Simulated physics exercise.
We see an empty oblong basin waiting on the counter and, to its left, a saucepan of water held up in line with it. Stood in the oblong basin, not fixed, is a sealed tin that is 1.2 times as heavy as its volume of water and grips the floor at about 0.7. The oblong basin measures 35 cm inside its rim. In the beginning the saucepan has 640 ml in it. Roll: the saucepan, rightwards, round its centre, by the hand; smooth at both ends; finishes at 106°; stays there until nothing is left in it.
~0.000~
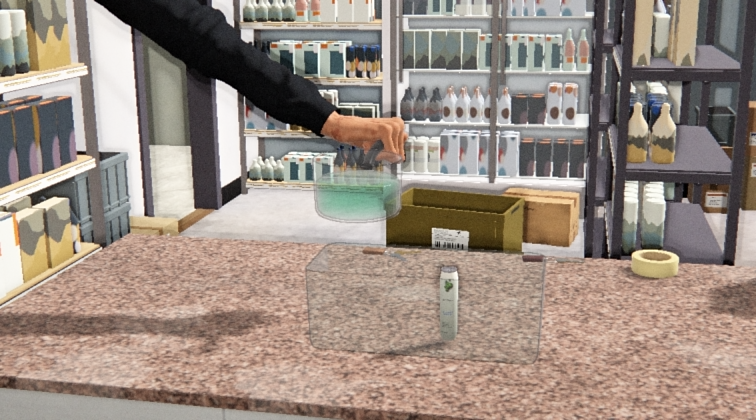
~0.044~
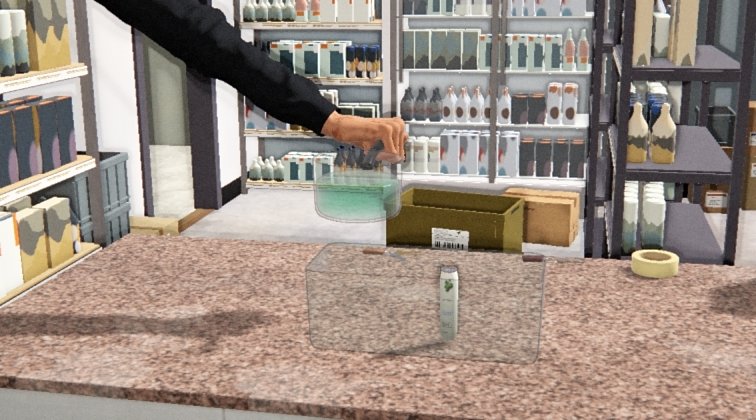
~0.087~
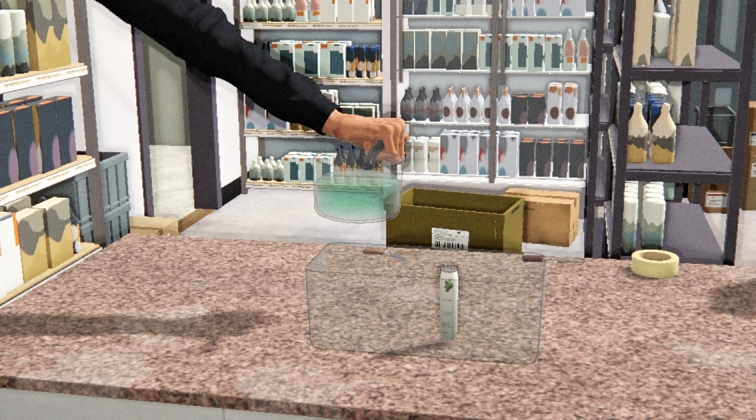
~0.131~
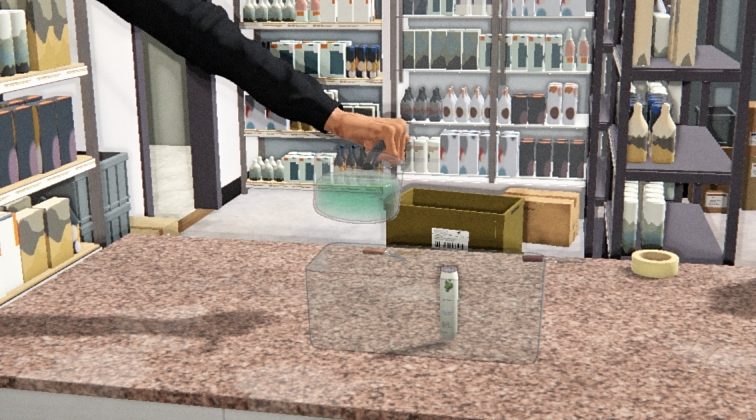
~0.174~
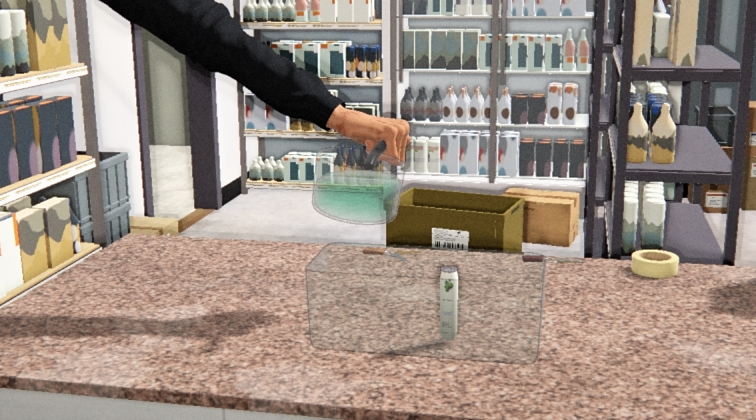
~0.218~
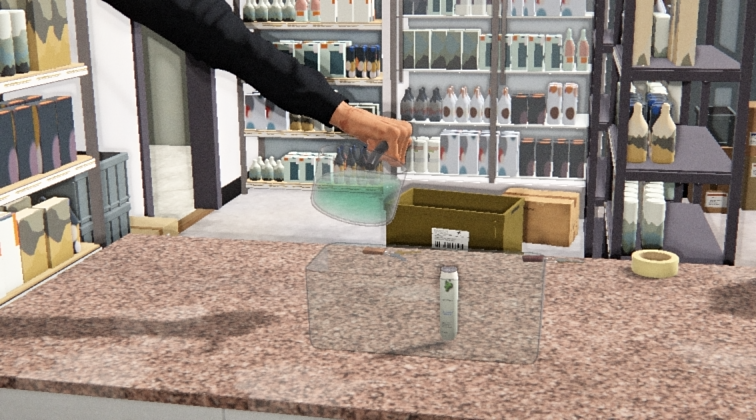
A hand held a clear saucepan of greenish water above a speckled counter, behind an empty see-through basin with a small tin standing in it, then slowly tilted the pan slightly to the right.
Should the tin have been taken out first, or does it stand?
It keels over.
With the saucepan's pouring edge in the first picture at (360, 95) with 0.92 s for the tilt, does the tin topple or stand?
Then it stays on its base.
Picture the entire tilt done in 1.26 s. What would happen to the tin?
So the tin will tip over.
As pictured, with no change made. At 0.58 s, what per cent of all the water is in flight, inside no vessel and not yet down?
Around 26 in a hundred.
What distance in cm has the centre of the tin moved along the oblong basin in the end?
Looks like roughly 7.5 cm in total.
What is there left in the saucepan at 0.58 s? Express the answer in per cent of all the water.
Roughly 70 percent.
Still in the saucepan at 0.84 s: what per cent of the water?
16 %.
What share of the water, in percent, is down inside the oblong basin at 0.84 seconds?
Around 74 parts in a hundred.
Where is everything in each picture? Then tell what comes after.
In the first frame, tilt 0°; pouring edge (401, 161); surface from (318, 177) to (400, 180); the oblong basin's rim runs from (316, 257) to (544, 270); the tin's top is at (449, 272).
In the second frame, tilt 1°; pouring edge (401, 161); surface from (318, 177) to (400, 180).
In the third frame, tilt 2°; pouring edge (402, 163); surface from (318, 177) to (400, 180).
In the fourth frame, tilt 5°; pouring edge (403, 165); surface from (318, 176) to (400, 180).
In the fifth frame, tilt 9°; pouring edge (404, 168); surface from (318, 177) to (401, 181).
In the sixth frame, tilt 14°; pouring edge (406, 172); surface from (318, 177) to (402, 181).
By 0.58 s the tilt is 74° and 70 per cent is still to pour; the tin stands where it began.
By 0.84 s the tilt is 104° and 15 per cent is still to pour; the tin leans 15°.
By 1.12 s the tilt is 106° and 1 per cent is still to pour; the tin lies on its side.
By 1.42 s the tilt is 106° and 0 per cent is still to pour; the tin lies on its side.
At rest the tin lies on its side.
